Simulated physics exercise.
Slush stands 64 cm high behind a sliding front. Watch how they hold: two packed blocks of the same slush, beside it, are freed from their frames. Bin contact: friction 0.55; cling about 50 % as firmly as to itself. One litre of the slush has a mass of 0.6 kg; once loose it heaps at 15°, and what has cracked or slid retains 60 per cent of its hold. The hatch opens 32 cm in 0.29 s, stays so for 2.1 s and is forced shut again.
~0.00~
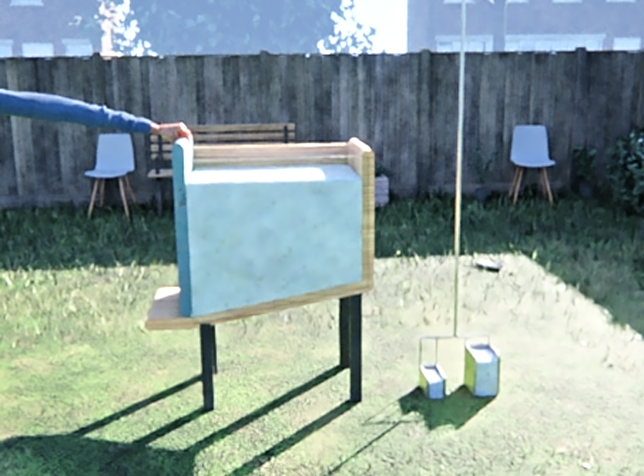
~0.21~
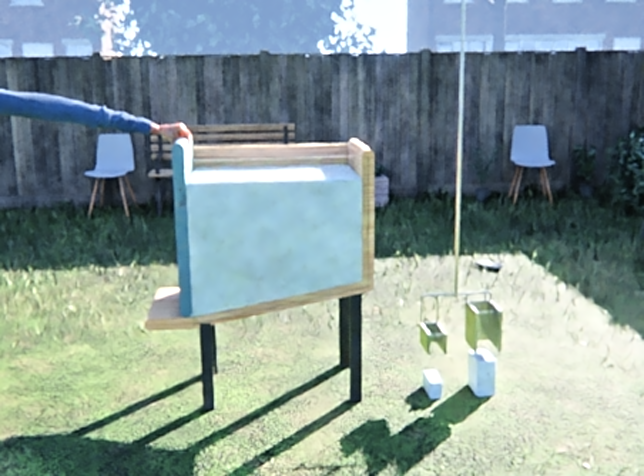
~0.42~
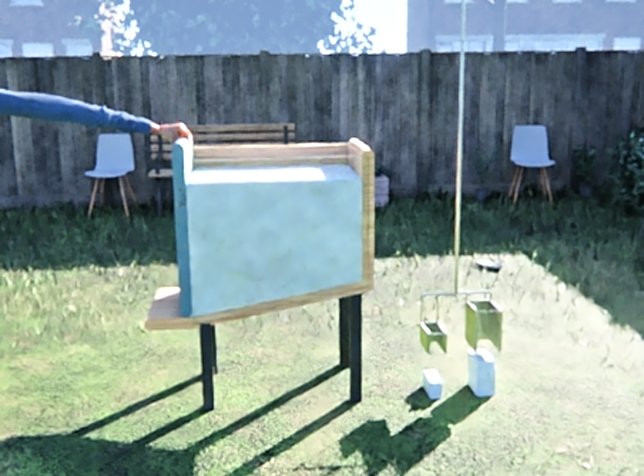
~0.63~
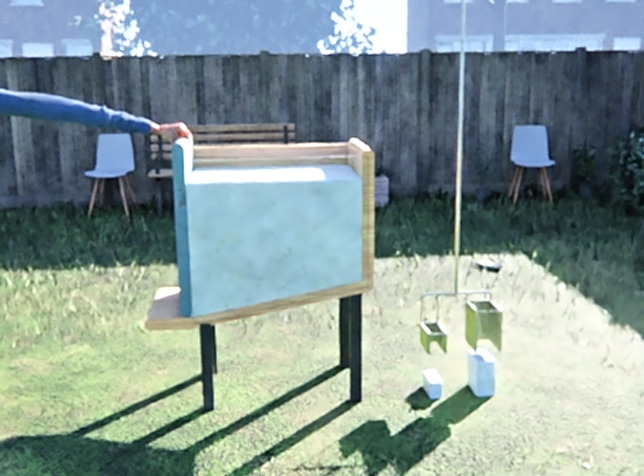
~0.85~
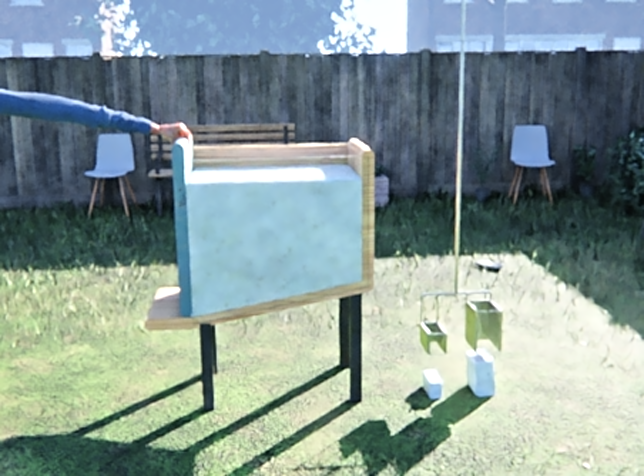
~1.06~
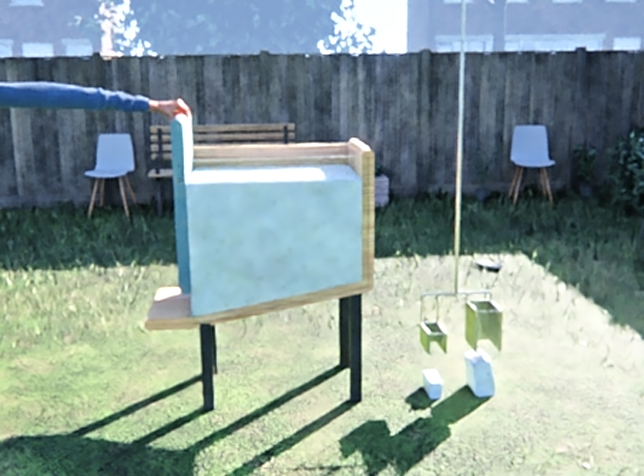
Two open molds hanging from a line rise off a small and a larger pale block on the sunlit grass, then hang above them. The larger block slumps slightly while the small one barely changes. Lastly, a blue-sleeved arm at left lifts the blue sliding panel of the raised wooden bin a little.
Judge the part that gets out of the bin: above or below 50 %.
I'd put it falling short of the 50 % mark.
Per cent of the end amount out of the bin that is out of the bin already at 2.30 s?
Close to 60 in a hundred.
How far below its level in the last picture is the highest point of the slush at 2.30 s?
The gap comes to about 0 centimetres.
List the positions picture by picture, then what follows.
In the first picture, top of the hatch at (178, 150), not yet moved; highest point of the slush at (328, 179); test blocks 8.7 cm, 19 cm high (left to right).
In the second picture, top of the hatch at (178, 150), not yet moved; highest point of the slush at (328, 179); test blocks 8.7 cm, 19 cm high (left to right).
In the third picture, top of the hatch at (178, 150), not yet moved; highest point of the slush at (328, 179); test blocks 8.7 cm, 19 cm high (left to right).
In the fourth picture, top of the hatch at (178, 150), not yet moved; highest point of the slush at (328, 179); test blocks 8.7 cm, 19 cm high (left to right).
In the fifth picture, top of the hatch at (178, 150), not yet moved; highest point of the slush at (328, 179); test blocks 8.7 cm, 19 cm high (left to right).
In the sixth picture, top of the hatch at (177, 125), moved 11 cm; highest point of the slush at (328, 180); test blocks 8.7 cm, 18 cm high (left to right).
By 1.63 s, the hatch is 32 cm open and 7 % is out.
By 2.30 s, the hatch is 32 cm open and 22 % is out.
By 2.98 s, the hatch is 32 cm open and 32 % is out.
By 3.66 s, the hatch is 7.7 cm open and 36 % is out.
By 4.33 s, at the end, the hatch is shut and 37 % is out.
